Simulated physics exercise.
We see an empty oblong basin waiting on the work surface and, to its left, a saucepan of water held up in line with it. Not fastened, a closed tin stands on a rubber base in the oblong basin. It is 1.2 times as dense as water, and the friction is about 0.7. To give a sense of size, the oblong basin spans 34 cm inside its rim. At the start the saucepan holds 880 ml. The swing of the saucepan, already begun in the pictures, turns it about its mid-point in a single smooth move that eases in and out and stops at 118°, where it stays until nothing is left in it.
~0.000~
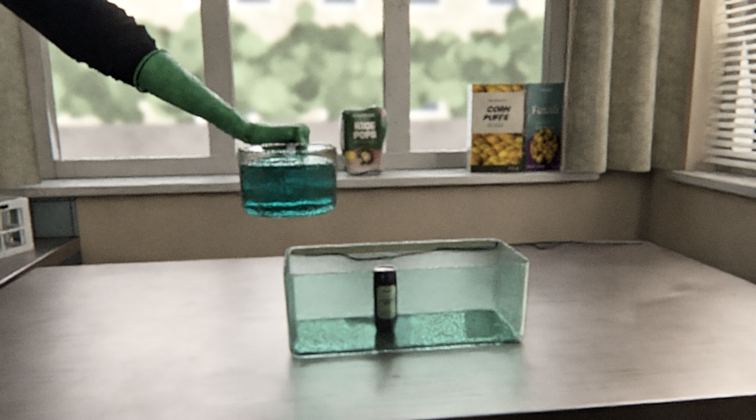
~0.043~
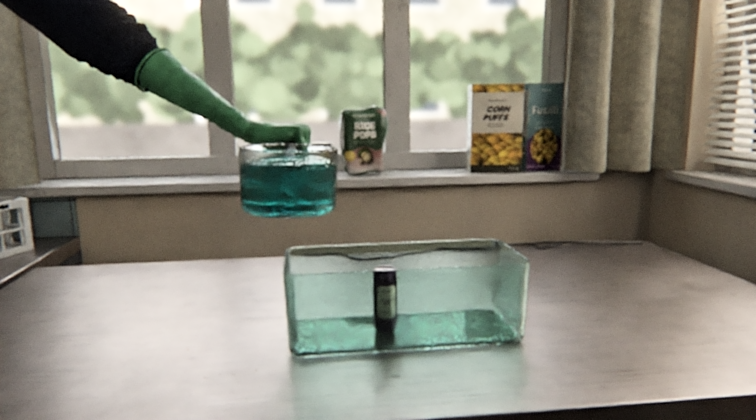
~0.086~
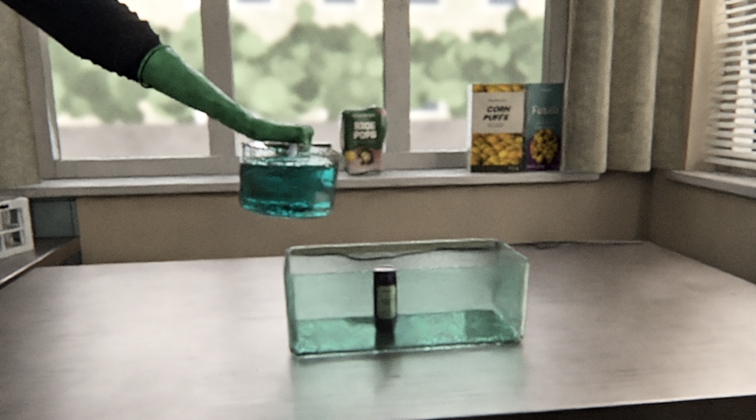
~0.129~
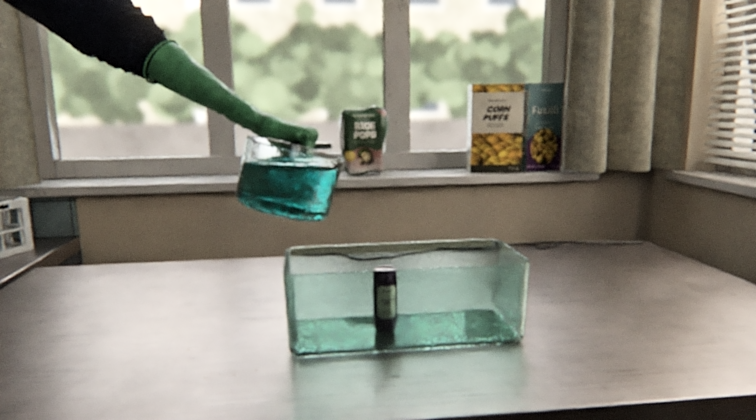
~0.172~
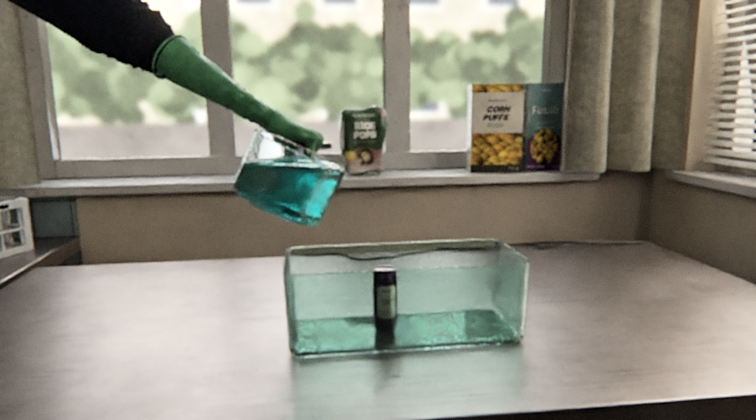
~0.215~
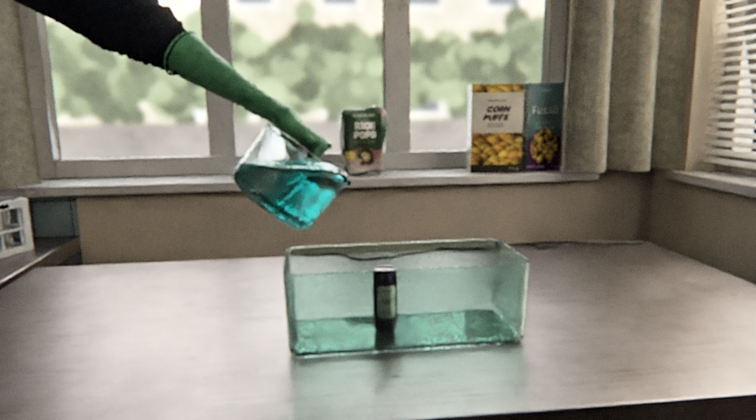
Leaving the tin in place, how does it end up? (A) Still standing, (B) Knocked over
Answer: B.
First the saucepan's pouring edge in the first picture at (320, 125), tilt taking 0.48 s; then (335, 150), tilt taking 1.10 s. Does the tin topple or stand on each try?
First it tips over; then it stays on its base.
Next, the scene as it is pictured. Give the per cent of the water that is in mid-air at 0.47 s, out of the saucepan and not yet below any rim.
Near 32 per cent at that moment.
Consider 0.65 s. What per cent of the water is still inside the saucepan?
Roughly 3 percent remains.
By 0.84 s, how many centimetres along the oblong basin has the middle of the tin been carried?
Its middle sits about 7 cm from the start.
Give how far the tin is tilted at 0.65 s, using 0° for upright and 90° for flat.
The tilt is near 15°.
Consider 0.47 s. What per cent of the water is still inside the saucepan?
Around 24 in a hundred.
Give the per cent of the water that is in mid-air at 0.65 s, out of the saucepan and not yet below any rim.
About 4 percent.
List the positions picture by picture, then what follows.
In the first picture, it leans 0°; its right rim is at (336, 148); the water meets the walls at (241, 162) and (334, 160); the oblong basin's rim runs from (285, 262) to (514, 251); the tin's top is at (385, 271).
In the second picture, it leans 2°; its right rim is at (337, 149); the water meets the walls at (242, 162) and (335, 161).
In the third picture, it leans 7°; its right rim is at (339, 154); the water meets the walls at (243, 162) and (336, 162).
In the fourth picture, it leans 15°; its right rim is at (342, 161); the water meets the walls at (244, 162) and (339, 163).
In the fifth picture, it leans 26°; its right rim is at (344, 172); the water meets the walls at (242, 166) and (343, 166).
In the sixth picture, it leans 39°; its right rim is at (344, 184); the water meets the walls at (239, 165) and (341, 173); 3 per cent is over the edge.
By 0.47 s the tilt is 111° and 25 per cent is still to pour; the tin stands where it began.
By 0.65 s the tilt is 118° and 3 per cent is still to pour; the tin leans 13°.
By 0.84 s the tilt is 118° and 0 per cent is still to pour; the tin lies on its side.
By 1.05 s the tilt is 118° and 0 per cent is still to pour; the tin lies on its side.
At rest the tin lies on its side.
